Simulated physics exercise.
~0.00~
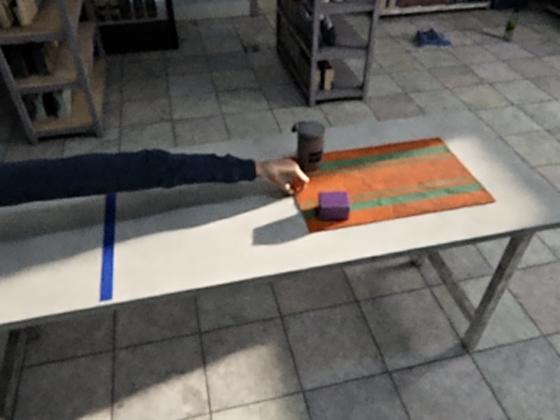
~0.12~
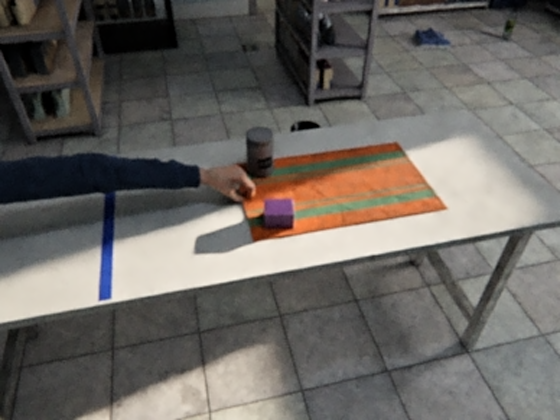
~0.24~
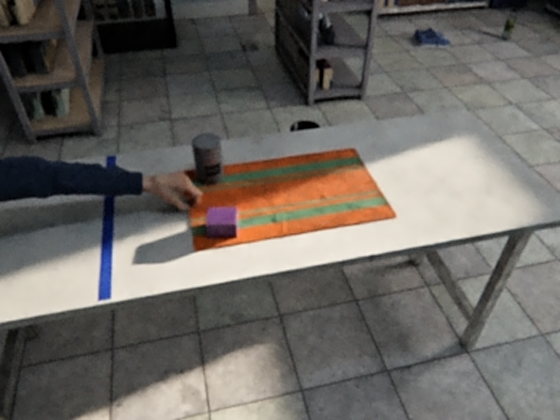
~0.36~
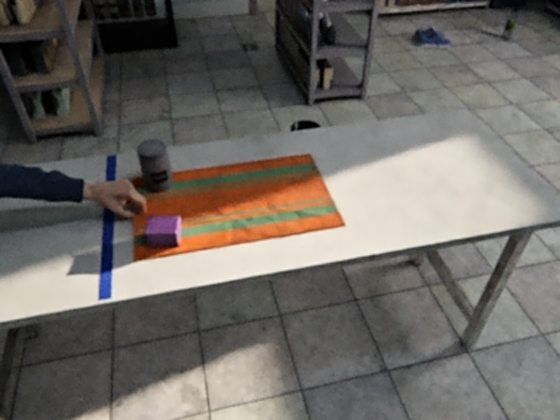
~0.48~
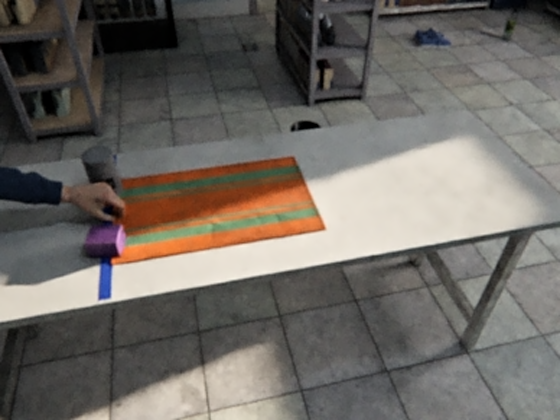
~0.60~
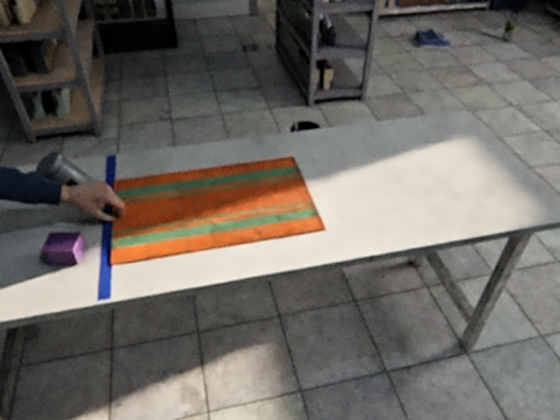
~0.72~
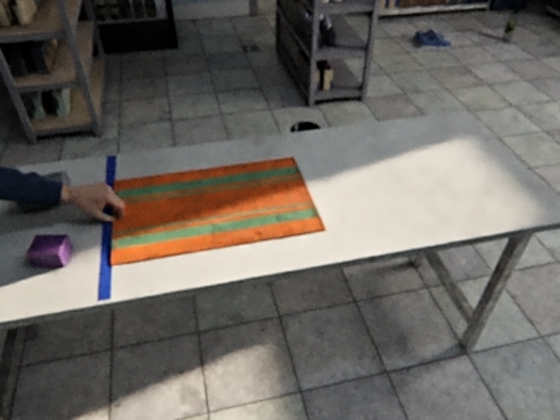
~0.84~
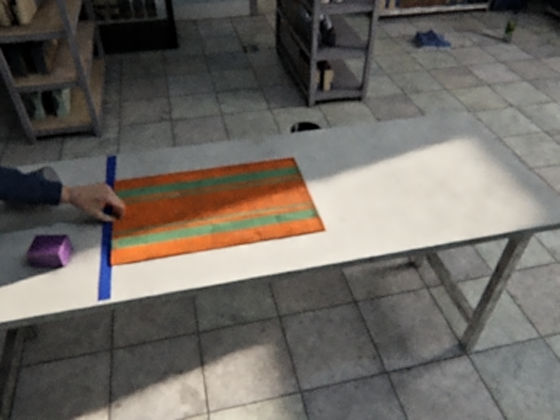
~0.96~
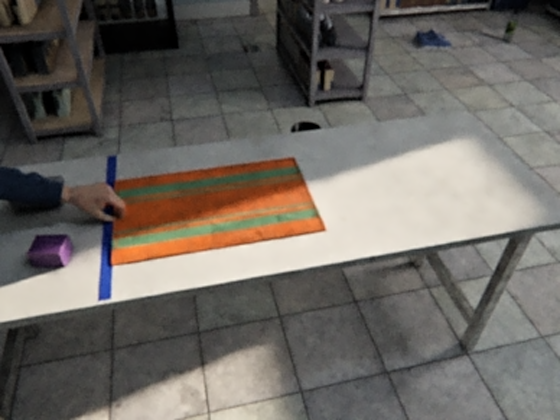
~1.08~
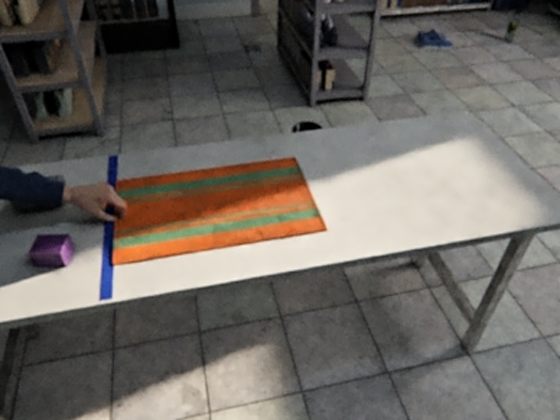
Orange towel towed left by a hand stops at blue tape, the purple block sliding off and the grey jar toppling over.
